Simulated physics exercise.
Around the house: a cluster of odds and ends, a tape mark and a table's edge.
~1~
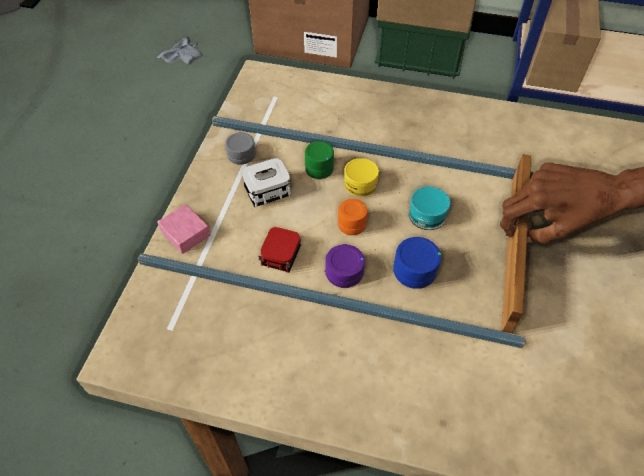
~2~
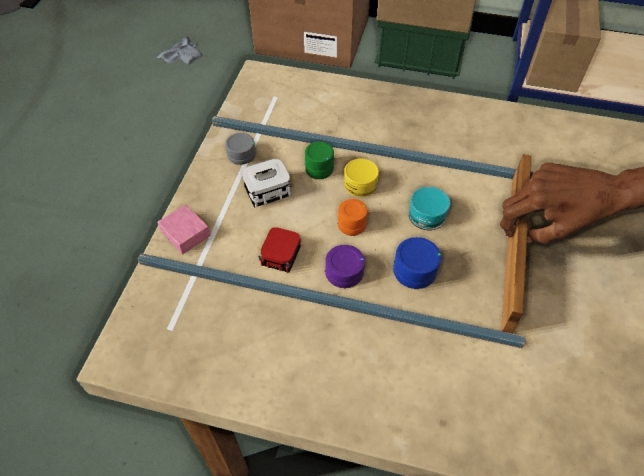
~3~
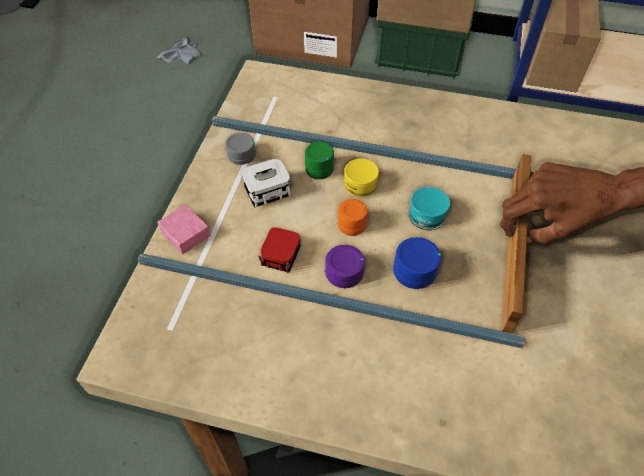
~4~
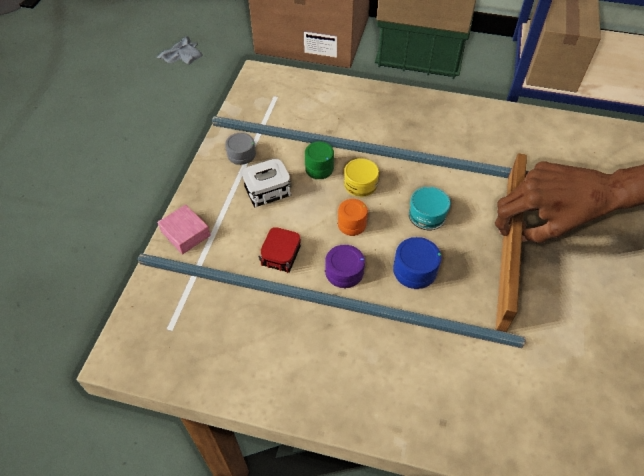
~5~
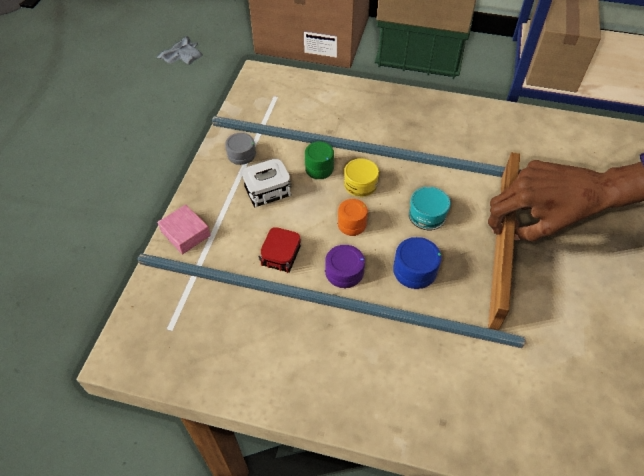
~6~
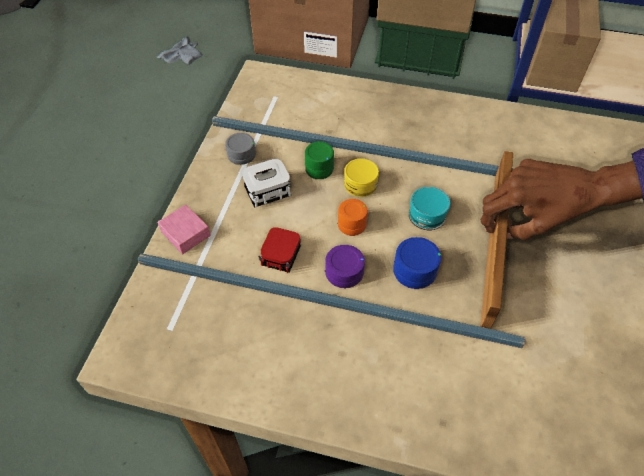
A hand sliding a wooden board slightly left between two rails on a table, the colourful pots, blocks and cases staying still.
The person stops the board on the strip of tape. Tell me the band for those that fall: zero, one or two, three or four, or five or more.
Here the number that fall off is one or two.
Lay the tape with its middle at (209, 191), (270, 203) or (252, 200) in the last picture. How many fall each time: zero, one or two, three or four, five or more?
In that order: Five or more; zero; none.
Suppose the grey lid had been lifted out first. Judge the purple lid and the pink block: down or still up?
The purple lid does not fall; the pink block goes over.
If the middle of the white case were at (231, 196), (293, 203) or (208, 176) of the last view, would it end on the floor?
Place by place, it survives; is kept; survives.
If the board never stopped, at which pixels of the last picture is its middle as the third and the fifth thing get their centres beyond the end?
About (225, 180), then (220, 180).
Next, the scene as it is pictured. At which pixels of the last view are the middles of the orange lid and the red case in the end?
The orange lid stops around (216, 188); the red case around (161, 229).
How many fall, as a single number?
It comes to 1.
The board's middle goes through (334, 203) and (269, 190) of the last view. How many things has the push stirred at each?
7 and 10.
Soon after, none off yet; pink block at rest near (184, 229); grey lid at rest near (241, 149); white case at rest near (267, 183).
In the end, the number that fall off is one or two; gone, pink block.
